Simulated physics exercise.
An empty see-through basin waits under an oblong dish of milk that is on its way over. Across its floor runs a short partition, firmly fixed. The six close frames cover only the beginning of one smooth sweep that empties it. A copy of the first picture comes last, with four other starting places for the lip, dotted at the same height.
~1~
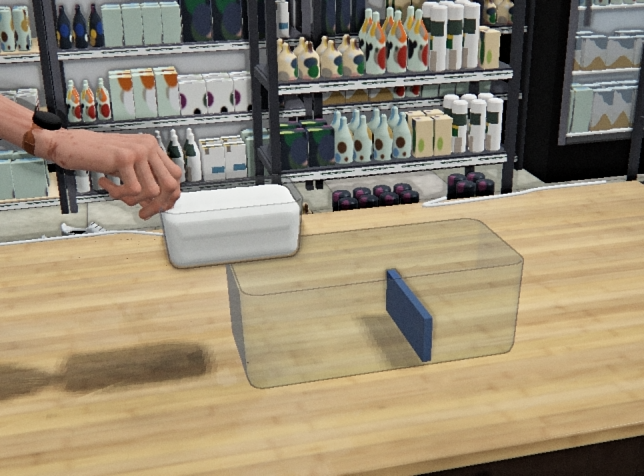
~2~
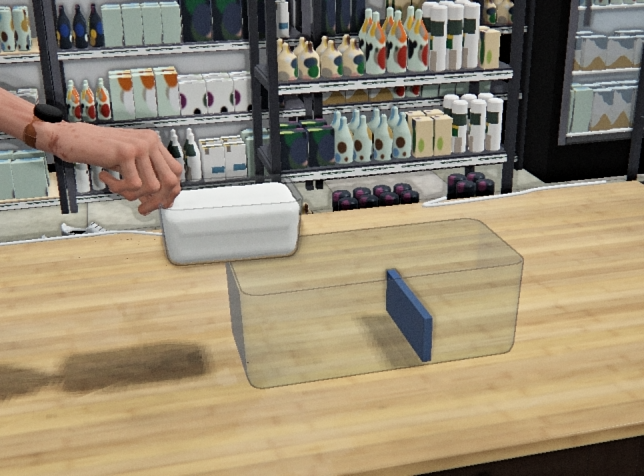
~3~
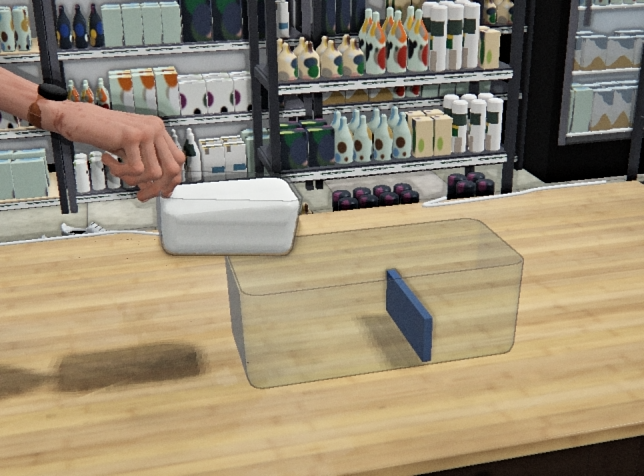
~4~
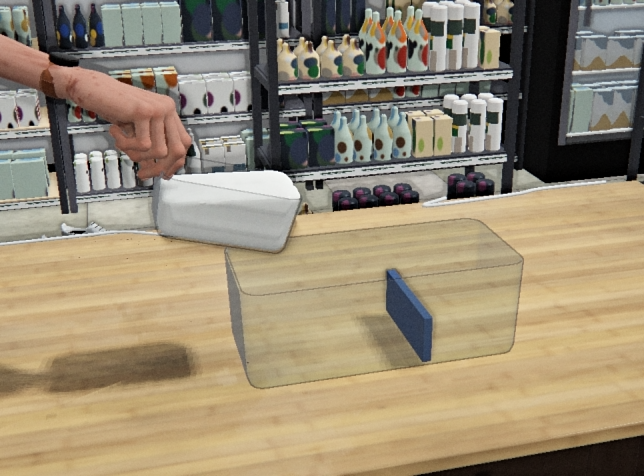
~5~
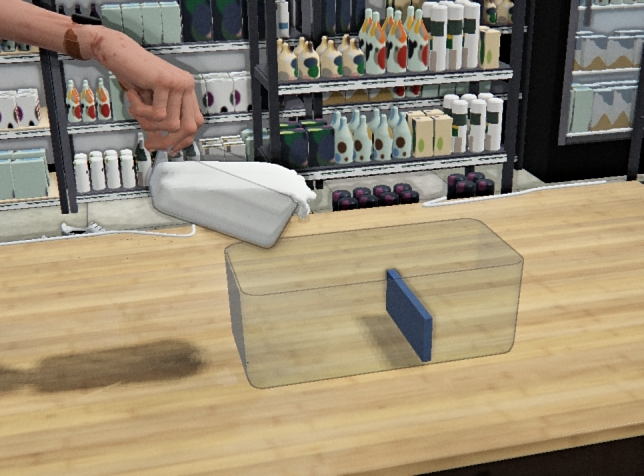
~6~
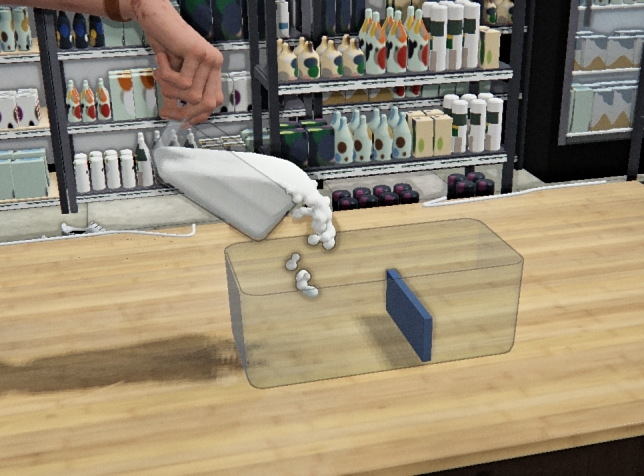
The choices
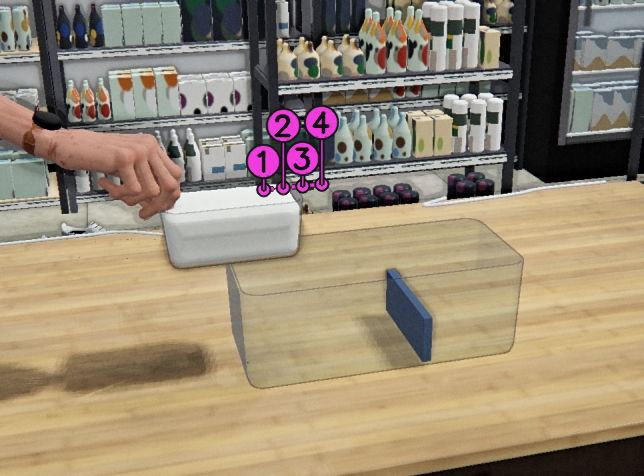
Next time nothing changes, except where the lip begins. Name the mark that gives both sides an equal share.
Place 4 does it best.
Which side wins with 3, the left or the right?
The left side.
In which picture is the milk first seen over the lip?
In picture 4.
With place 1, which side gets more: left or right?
The left one.
In magenta, 1 at (263, 189); 2 at (283, 187); 3 at (302, 186); 4 at (321, 184).
For place 1, about 93 % ends left of the wall and 5 % right of it.
For place 2, about 91 % ends left of the wall and 4 % right of it; 5 % is lost outside.
For place 3, about 83 % ends left of the wall and 15 % right of it.
For place 4, about 47 % ends left of the wall and 51 % right of it.
